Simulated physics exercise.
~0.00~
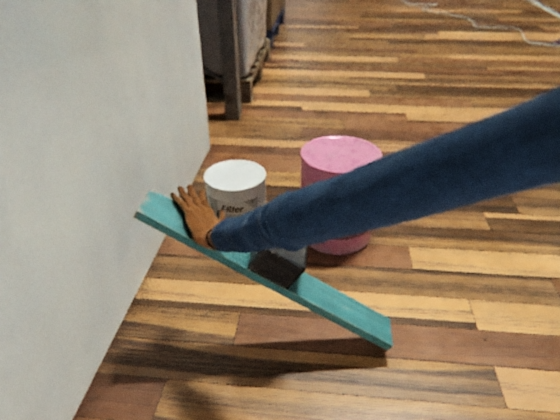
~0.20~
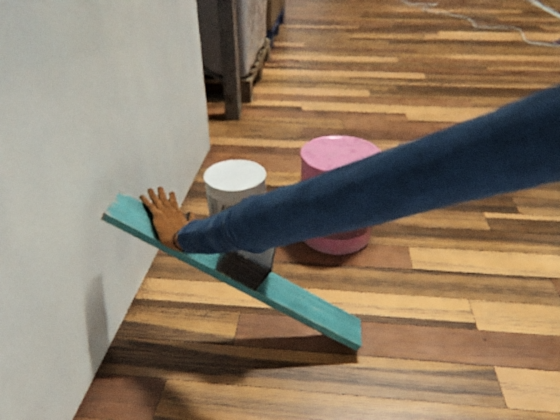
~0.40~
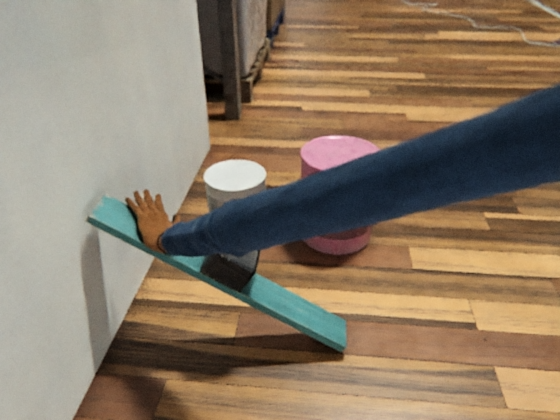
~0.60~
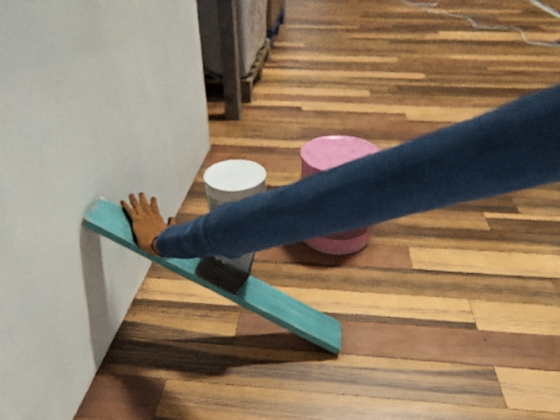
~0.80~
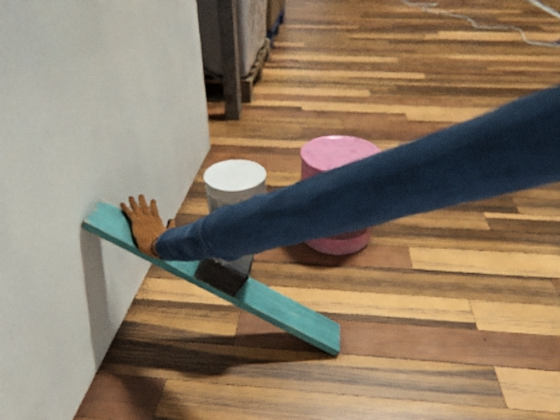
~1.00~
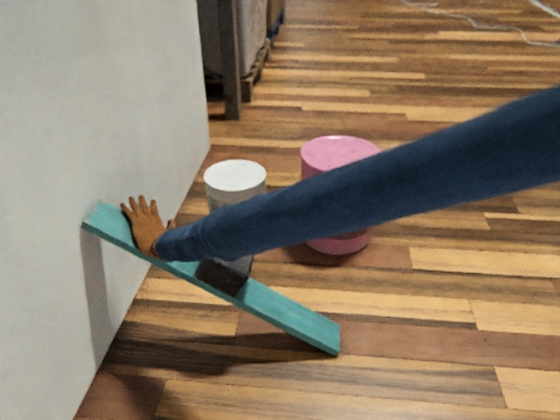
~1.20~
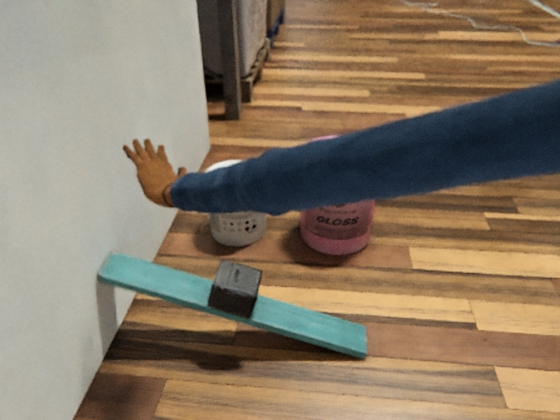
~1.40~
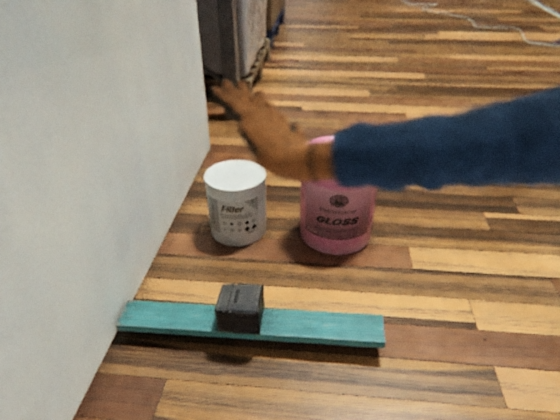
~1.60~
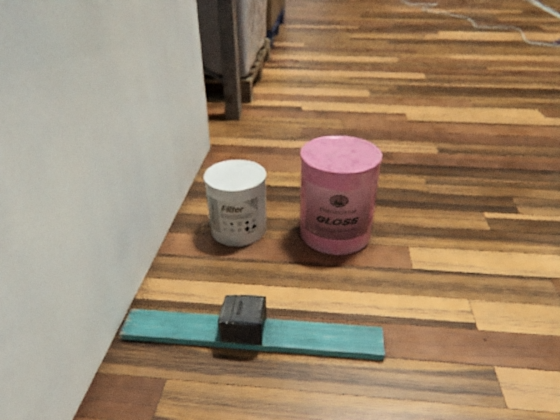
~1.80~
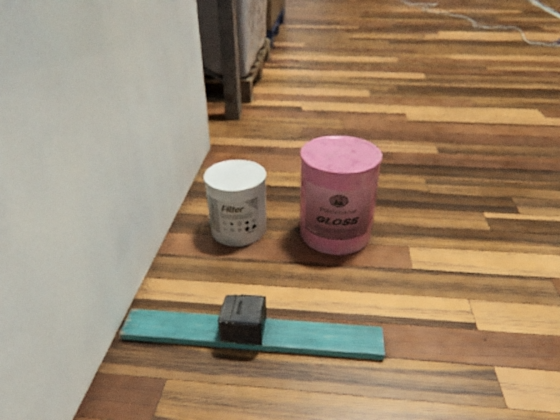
Turquoise plank with a dark block on it, leaned against a bare wall by a hand, sliding down flat once released.
